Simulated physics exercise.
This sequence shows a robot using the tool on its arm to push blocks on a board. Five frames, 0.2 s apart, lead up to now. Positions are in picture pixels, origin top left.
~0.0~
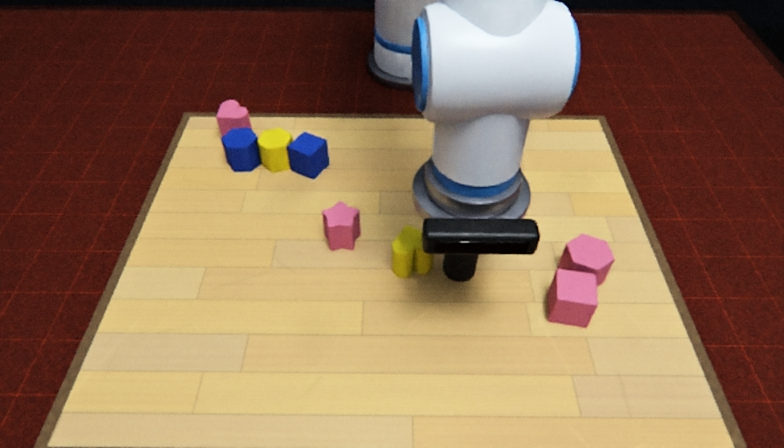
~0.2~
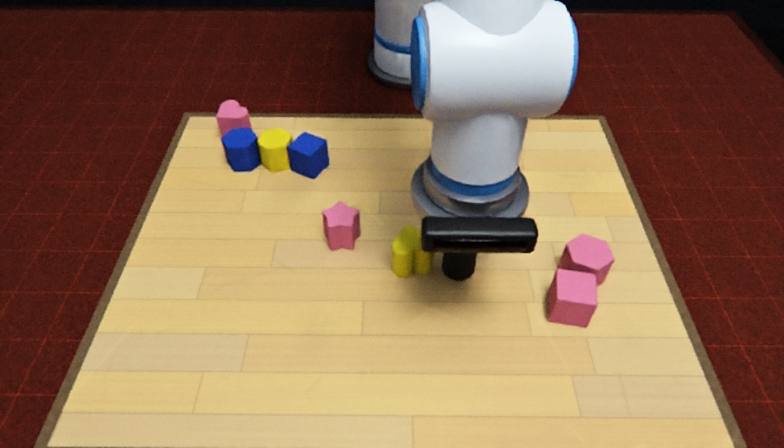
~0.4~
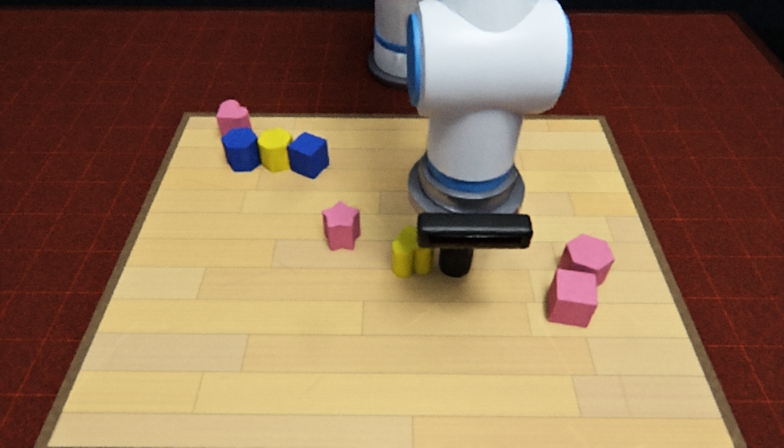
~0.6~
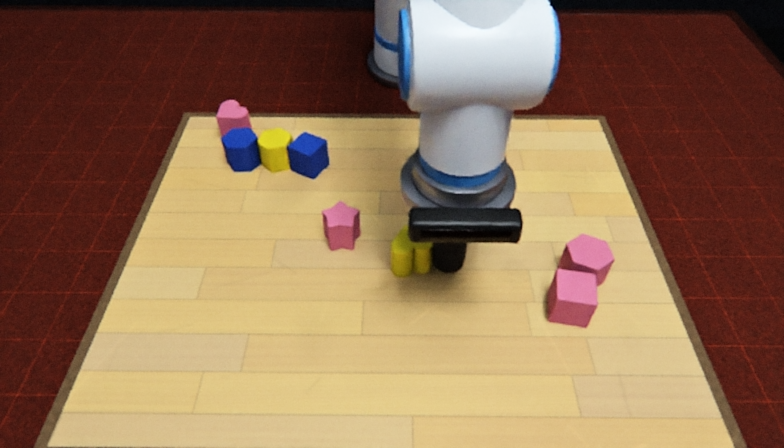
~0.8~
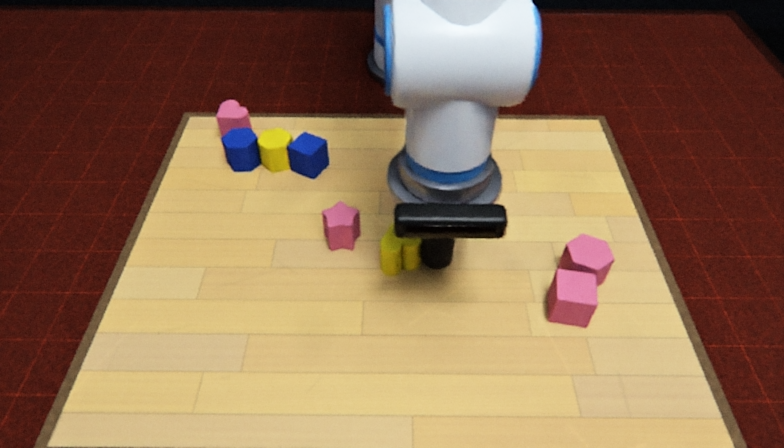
White robot arm with a black tool edging left over a wooden board, nudging a yellow block slightly toward a pink star.
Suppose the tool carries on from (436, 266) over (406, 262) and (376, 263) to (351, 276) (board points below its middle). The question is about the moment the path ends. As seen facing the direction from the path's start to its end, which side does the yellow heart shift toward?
Its shift is rightward.
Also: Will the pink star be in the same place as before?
No, that is not how it ends up.
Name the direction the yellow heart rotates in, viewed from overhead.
Spins clockwise.
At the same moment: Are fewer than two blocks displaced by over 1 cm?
No, it doesn't check out.
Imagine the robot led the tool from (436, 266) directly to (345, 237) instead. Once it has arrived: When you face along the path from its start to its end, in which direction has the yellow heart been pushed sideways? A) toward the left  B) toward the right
A
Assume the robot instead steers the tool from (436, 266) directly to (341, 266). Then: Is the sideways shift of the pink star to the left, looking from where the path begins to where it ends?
It seems not.
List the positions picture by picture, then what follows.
The first frame shows lower end of the tool (459, 269), tops of blocks, pink star (340, 214), yellow heart (412, 241).
The second frame shows tool (458, 268), blocks as before.
The third frame shows tool (455, 265), blocks as before.
The fourth frame shows tool (448, 261), blocks as before.
The fifth frame shows tool (437, 257), pink star (340, 214), yellow heart (400, 238).
On the path given first. Halfway along, tool (389, 251); pink star (333, 212), turned 20° clockwise; yellow heart (351, 234).
At the end, tool (350, 267); pink star (324, 211), turned 60° clockwise; yellow heart (316, 238), turned 40° clockwise.
